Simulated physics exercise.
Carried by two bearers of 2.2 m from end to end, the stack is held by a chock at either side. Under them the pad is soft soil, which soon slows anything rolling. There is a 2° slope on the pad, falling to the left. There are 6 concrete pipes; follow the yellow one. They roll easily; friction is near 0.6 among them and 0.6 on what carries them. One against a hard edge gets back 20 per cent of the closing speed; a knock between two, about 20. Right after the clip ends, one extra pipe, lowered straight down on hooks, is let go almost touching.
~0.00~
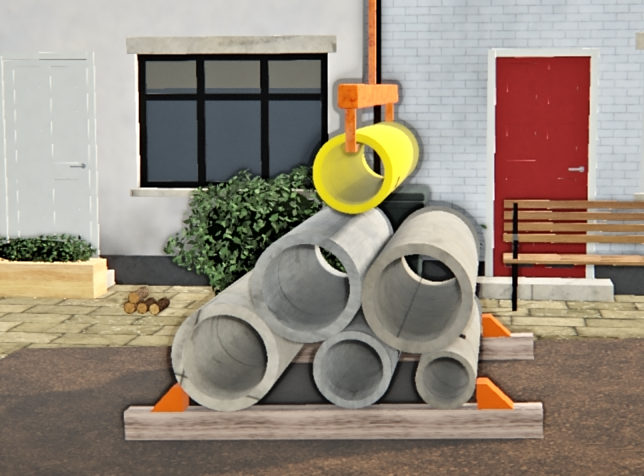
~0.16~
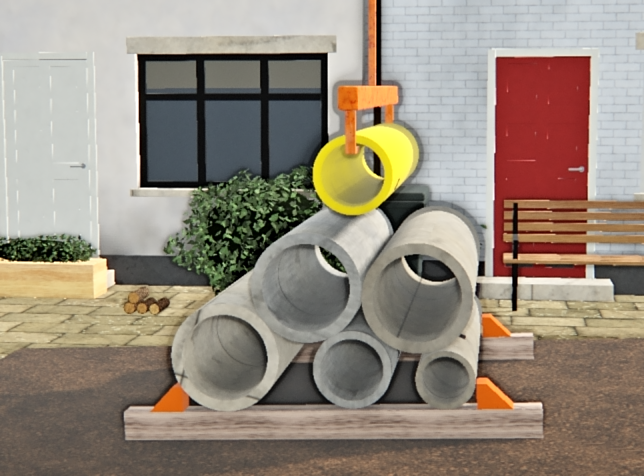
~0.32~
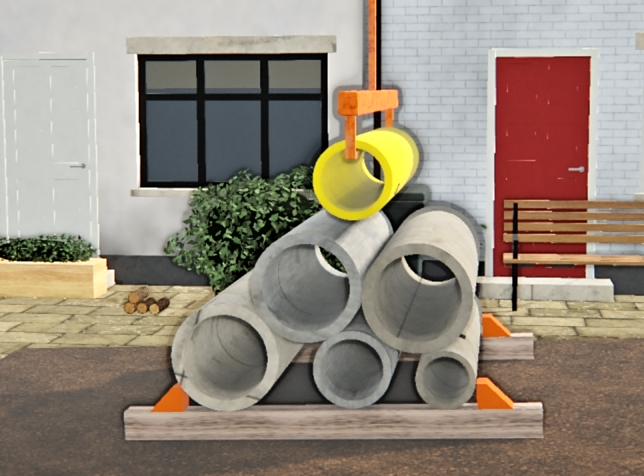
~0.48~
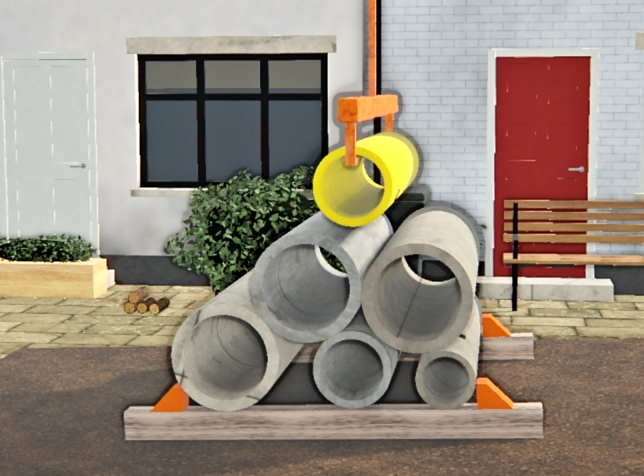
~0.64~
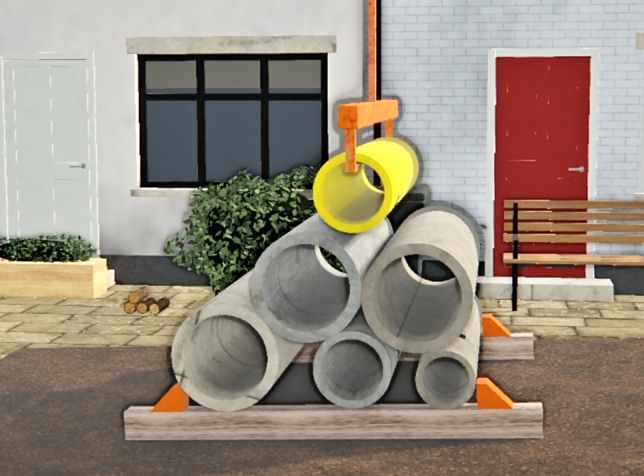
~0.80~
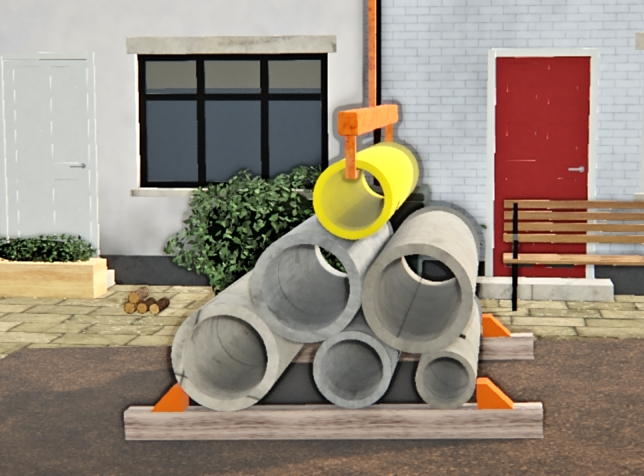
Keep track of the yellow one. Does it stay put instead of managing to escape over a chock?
It fails to get out.
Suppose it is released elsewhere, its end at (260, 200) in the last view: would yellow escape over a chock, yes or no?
Yellow: Yes.
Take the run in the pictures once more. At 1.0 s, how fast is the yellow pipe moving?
It's travelling at about 0.5 m/s.
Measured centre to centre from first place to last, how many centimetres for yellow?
Moved: Yellow 25.
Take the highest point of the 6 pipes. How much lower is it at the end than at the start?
Roughly 20 cm.
After 1.0 s, yellow is up on others, 55 cm inside the right chock, rolling right; 0 past a chock so far.
After 1.2 s, yellow is up on others, 50 cm inside the right chock, rolling right; 0 past a chock so far.
After 1.3 s, no change for yellow; 0 past a chock so far.
At rest (2.0 s), yellow is up on others, 50 cm inside the right chock; 0 past a chock so far.
